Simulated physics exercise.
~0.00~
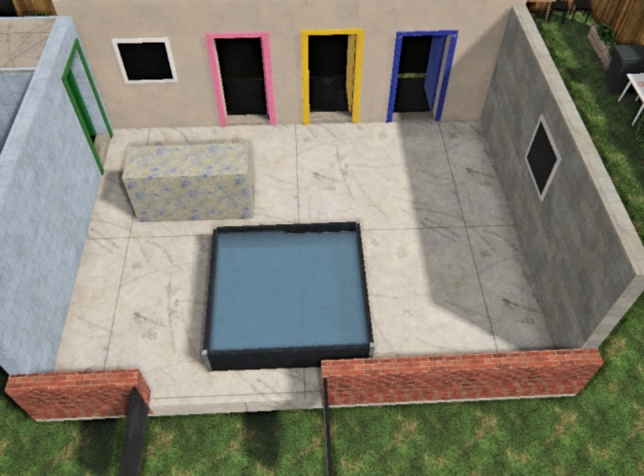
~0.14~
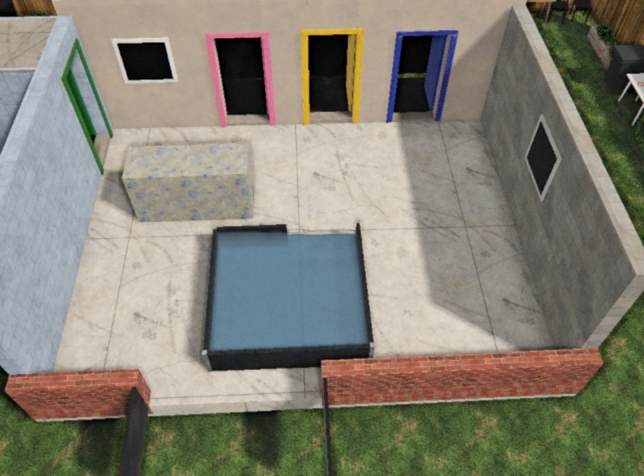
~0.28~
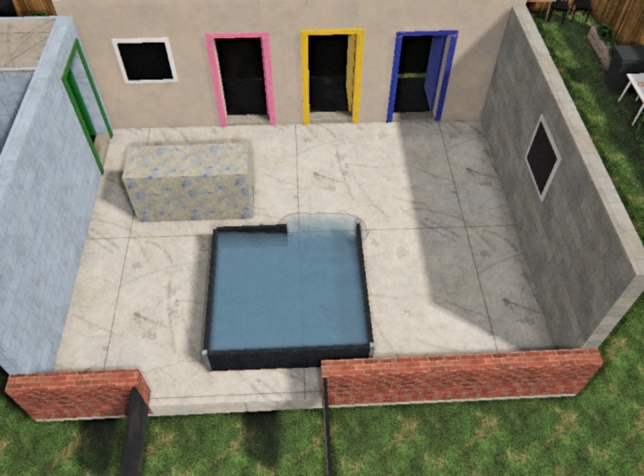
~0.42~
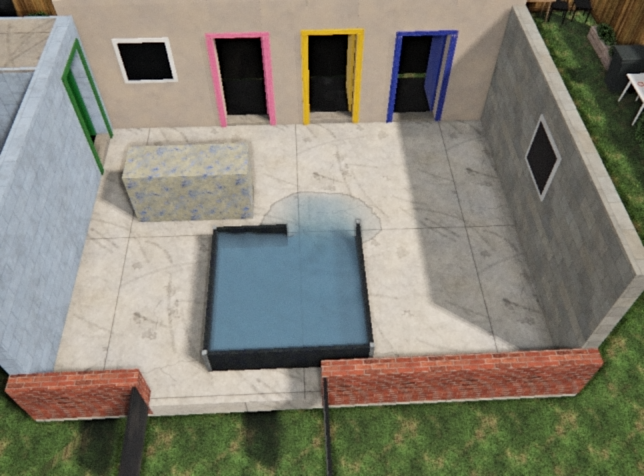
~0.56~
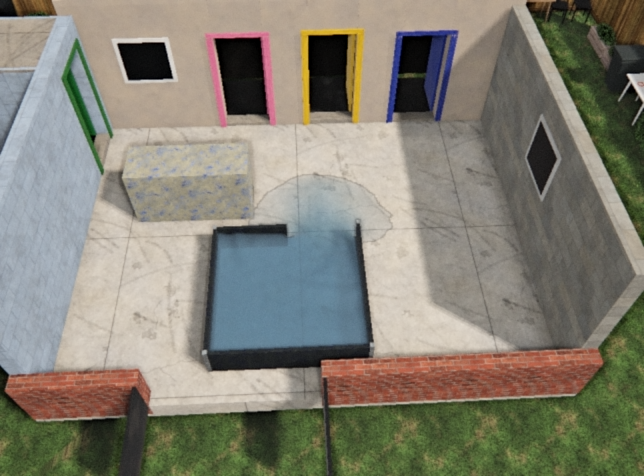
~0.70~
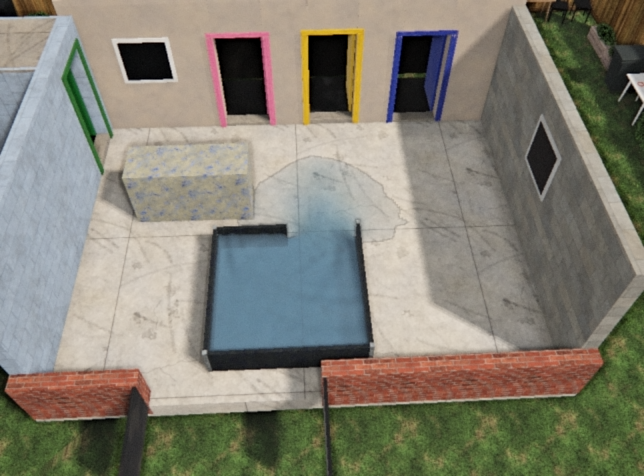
Water pours through a gap in the tank's far side and spreads across the pale floor.
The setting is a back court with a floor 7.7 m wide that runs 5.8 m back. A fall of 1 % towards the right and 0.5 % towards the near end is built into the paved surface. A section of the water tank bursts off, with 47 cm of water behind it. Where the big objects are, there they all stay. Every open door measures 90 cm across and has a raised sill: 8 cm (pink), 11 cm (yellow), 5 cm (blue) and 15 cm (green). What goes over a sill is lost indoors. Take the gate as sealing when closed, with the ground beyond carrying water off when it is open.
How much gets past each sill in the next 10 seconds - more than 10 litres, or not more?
In order: The pink door tops the limit, the yellow door tops the limit, the blue door tops the limit, the green door never tops the limit.
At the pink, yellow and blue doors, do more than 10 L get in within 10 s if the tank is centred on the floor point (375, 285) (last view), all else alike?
Pink stays inside, yellow goes beyond, blue goes beyond, judged against that limit.
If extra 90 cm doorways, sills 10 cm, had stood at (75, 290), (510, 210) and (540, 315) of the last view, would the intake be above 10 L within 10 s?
Well, the first is on the low side, the second is on the low side, and the third is on the low side.
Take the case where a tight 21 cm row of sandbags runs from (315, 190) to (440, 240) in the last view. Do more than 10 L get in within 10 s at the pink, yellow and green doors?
Door by door: Pink limit exceeded, yellow limit kept, green limit kept.
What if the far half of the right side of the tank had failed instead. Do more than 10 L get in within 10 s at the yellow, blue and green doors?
Yellow falls short; blue exceeds; green falls short.
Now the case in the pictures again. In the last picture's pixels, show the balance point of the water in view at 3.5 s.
Centre: Roughly (319, 234) px.
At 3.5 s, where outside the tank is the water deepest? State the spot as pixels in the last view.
It's at about (478, 125) in the last picture.
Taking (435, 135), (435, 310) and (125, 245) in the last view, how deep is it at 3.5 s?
Around 8 cm, 0 cm and 0 cm, in the order given.
After 1.4 s water covers 20 % of the floor and is deepest (28 cm) near (333, 238); pink door not reached, yellow door 17 cm at the sill, 1 L in, blue door not reached, green door not reached.
After 2.2 s water covers 30 % of the floor and is deepest (25 cm) near (322, 239); pink door 14 cm at the sill, 3 L in, yellow door 22 cm at the sill, 25 L in, blue door 13 cm at the sill, 3 L in, green door not reached.
After 3.5 s water covers 40 % of the floor and is deepest (26 cm) near (478, 125); pink door 14 cm at the sill, 26 L in, yellow door 19 cm at the sill, 77 L in, blue door 11 cm at the sill, 41 L in, green door not reached.
After 6.0 s water covers 65 % of the floor and is deepest (15 cm) near (484, 142); pink door 9 cm at the sill, 40 L in, yellow door 12 cm at the sill, 98 L in, blue door 10 cm at the sill, 72 L in, green door 7 cm at the sill, 0 L in.
After 10.0 s water covers 90 % of the floor and is deepest (12 cm) near (557, 373); pink door 4 cm at the sill, 41 L in, yellow door 7 cm at the sill, 99 L in, blue door 8 cm at the sill, 110 L in, green door 5 cm at the sill, 0 L in.
